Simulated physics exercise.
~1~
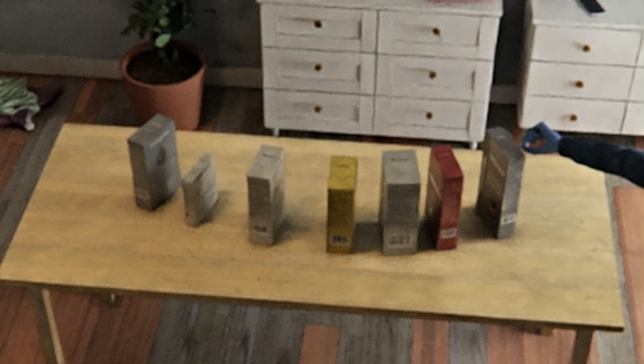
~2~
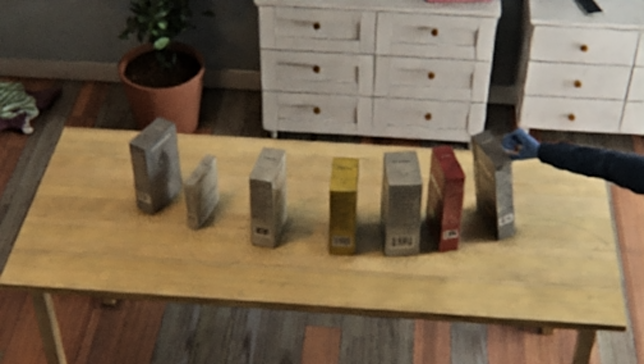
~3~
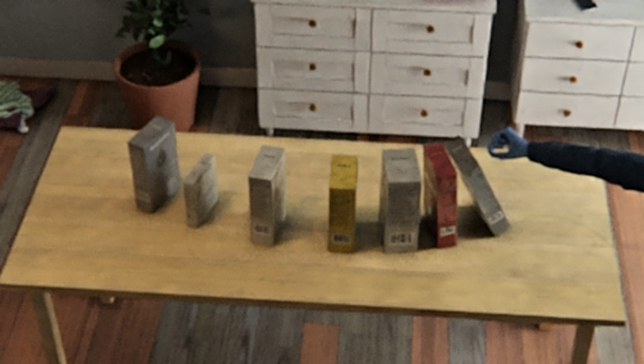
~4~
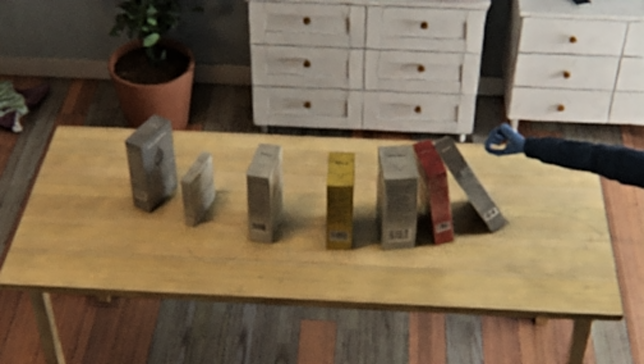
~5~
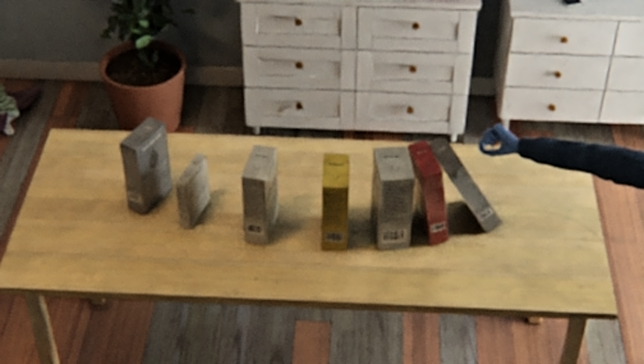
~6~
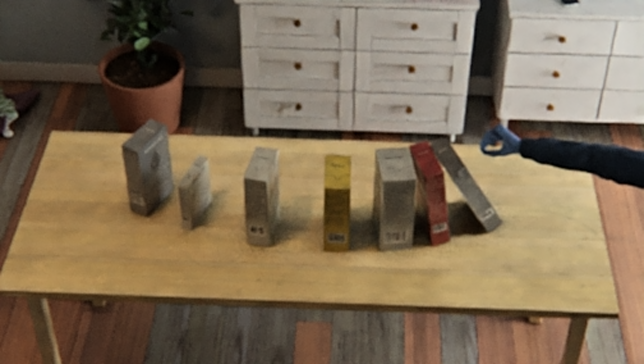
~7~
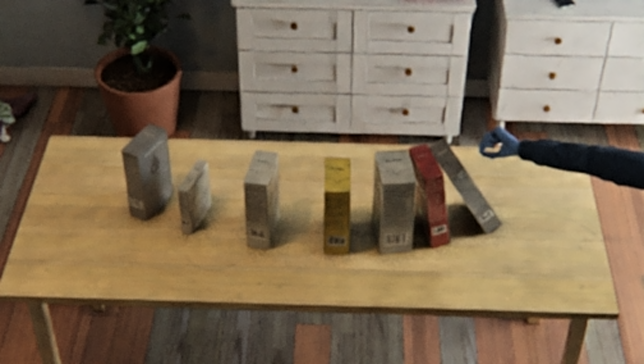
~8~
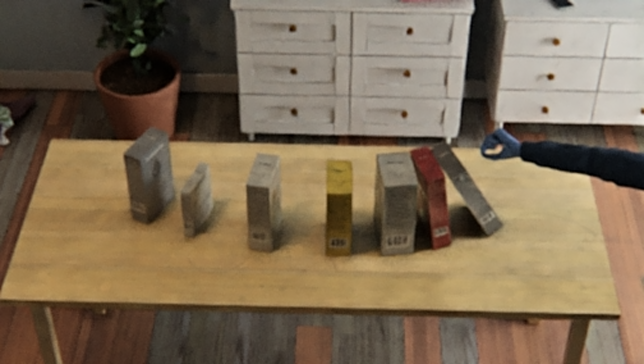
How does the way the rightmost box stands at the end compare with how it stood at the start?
At the start it stood upright on the table, but by the end it was leaning to the left against the red box.
